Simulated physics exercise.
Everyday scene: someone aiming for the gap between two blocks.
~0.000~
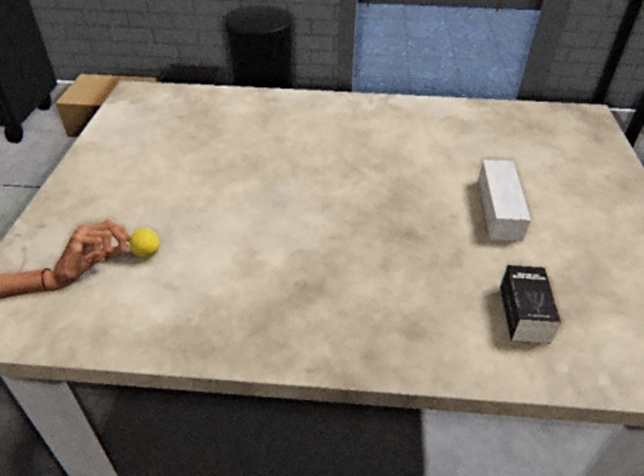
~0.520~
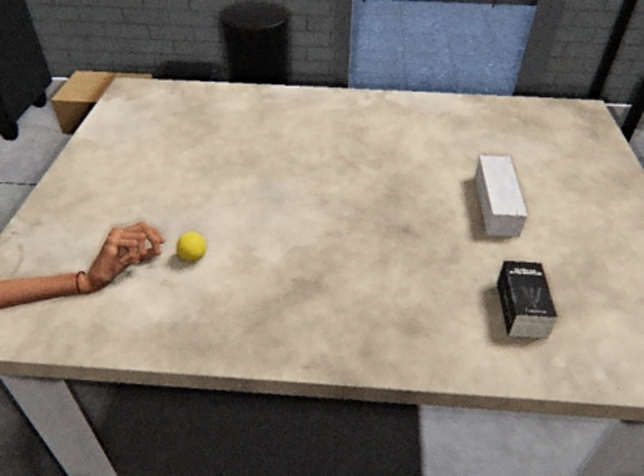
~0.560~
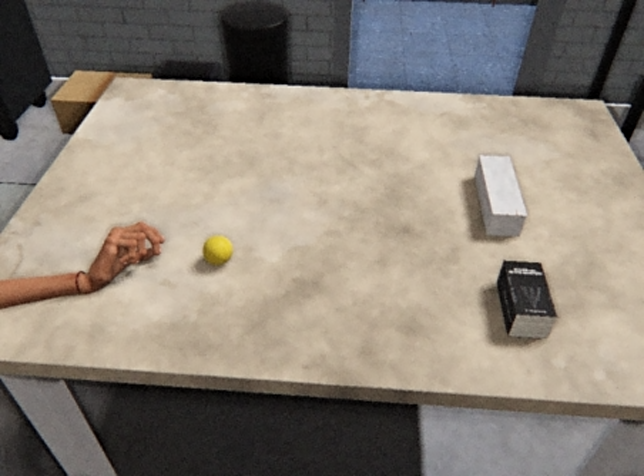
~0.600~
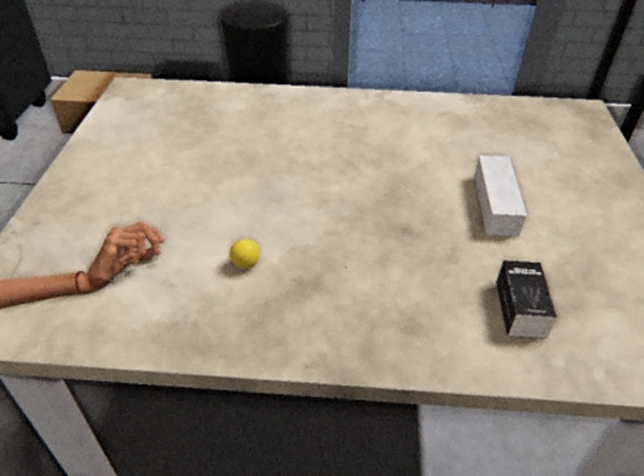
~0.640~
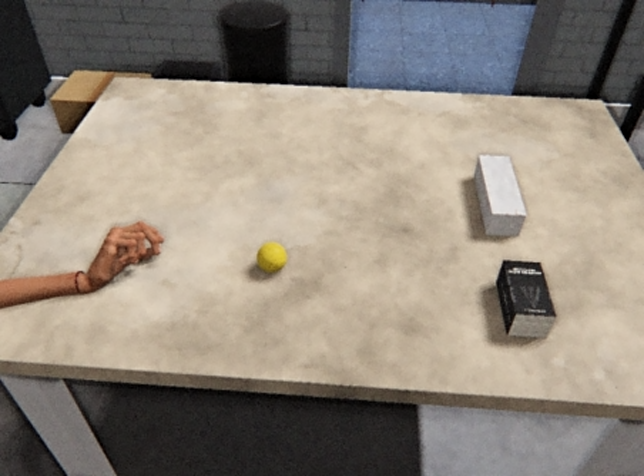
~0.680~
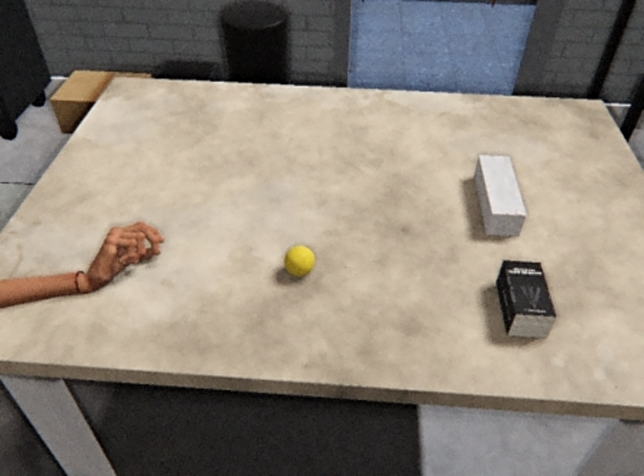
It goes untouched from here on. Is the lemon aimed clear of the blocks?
No.
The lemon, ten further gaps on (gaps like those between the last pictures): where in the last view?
Its centre lands near (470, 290).
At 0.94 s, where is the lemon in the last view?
Around (486, 286).
After 0.94 s, lemon heading on near (485, 286).
After 1.46 s, lemon coming back near (434, 304).
After 1.92 s, lemon coming back near (398, 318).
In the end (2.3 s), the lemon bounces off.
